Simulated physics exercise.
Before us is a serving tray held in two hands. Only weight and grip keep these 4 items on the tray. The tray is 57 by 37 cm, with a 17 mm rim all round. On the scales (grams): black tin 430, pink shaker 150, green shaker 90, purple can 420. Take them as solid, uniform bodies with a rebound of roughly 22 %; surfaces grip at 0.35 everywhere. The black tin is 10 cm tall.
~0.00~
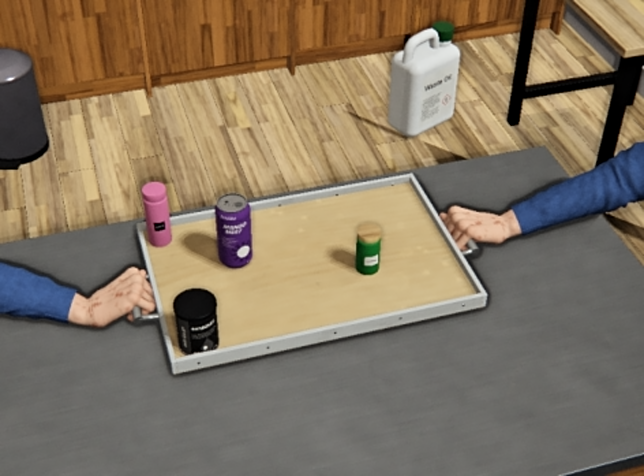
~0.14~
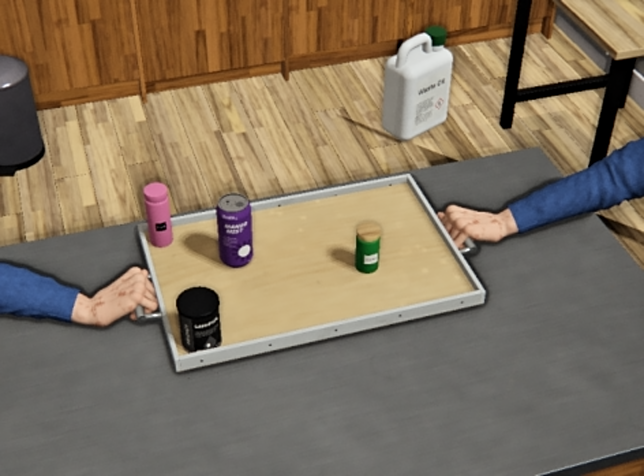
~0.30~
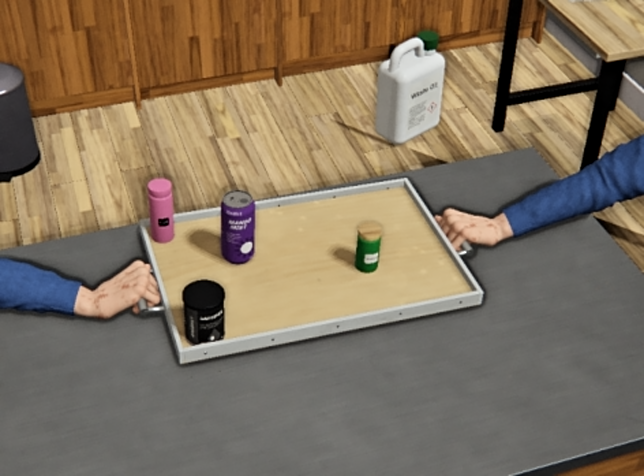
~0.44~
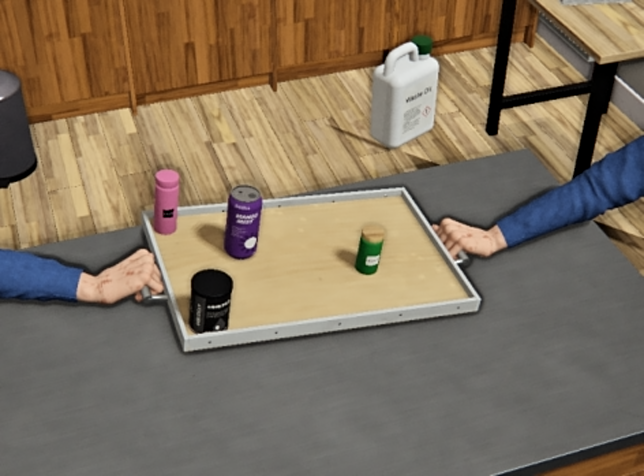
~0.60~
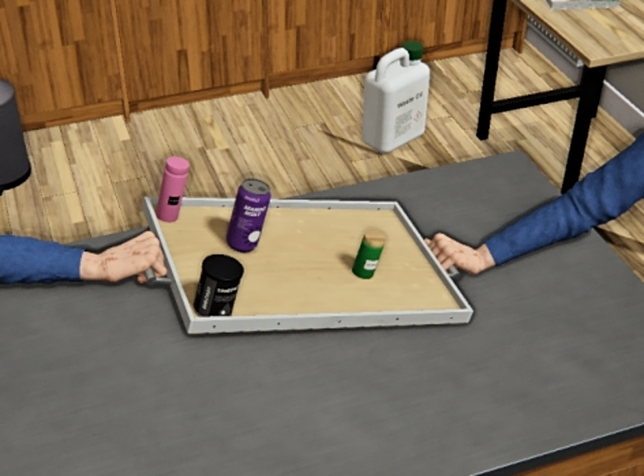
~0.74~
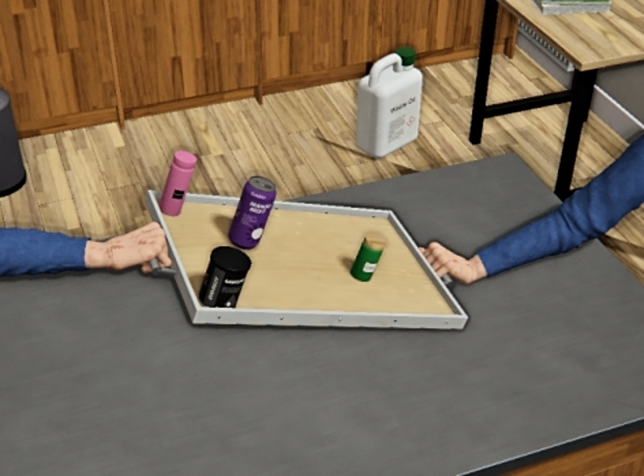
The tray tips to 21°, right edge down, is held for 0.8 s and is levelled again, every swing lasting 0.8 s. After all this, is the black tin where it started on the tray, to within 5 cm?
The black tin gets shifted.
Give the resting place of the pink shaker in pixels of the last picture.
Near (375, 190).
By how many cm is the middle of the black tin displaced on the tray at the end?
Some 33 cm.
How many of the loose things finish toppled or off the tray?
That comes to 1.
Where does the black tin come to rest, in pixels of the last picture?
Near (374, 275).
Around 1.14 s, tray at 21°, right edge down; black tin shifted 4 cm near (245, 278); pink shaker on its side; purple can shifted 4 cm.
Around 1.54 s, tray at 21°, right edge down; black tin shifted 13 cm near (289, 281); pink shaker on its side; purple can shifted 12 cm.
Around 1.74 s, tray at 21°, right edge down; black tin shifted 19 cm near (319, 283); pink shaker on its side; purple can shifted 19 cm.
Around 2.04 s, tray at 13°, right edge down; black tin shifted 30 cm near (366, 283); pink shaker on its side; green shaker shifted 15 cm.
Finally (3.0 s), on their side or leaning hard on the tray, pink shaker; not toppled but over 5 cm from the start, black tin, green shaker and purple can. Final places as that camera would see them, black tin near (374, 276).
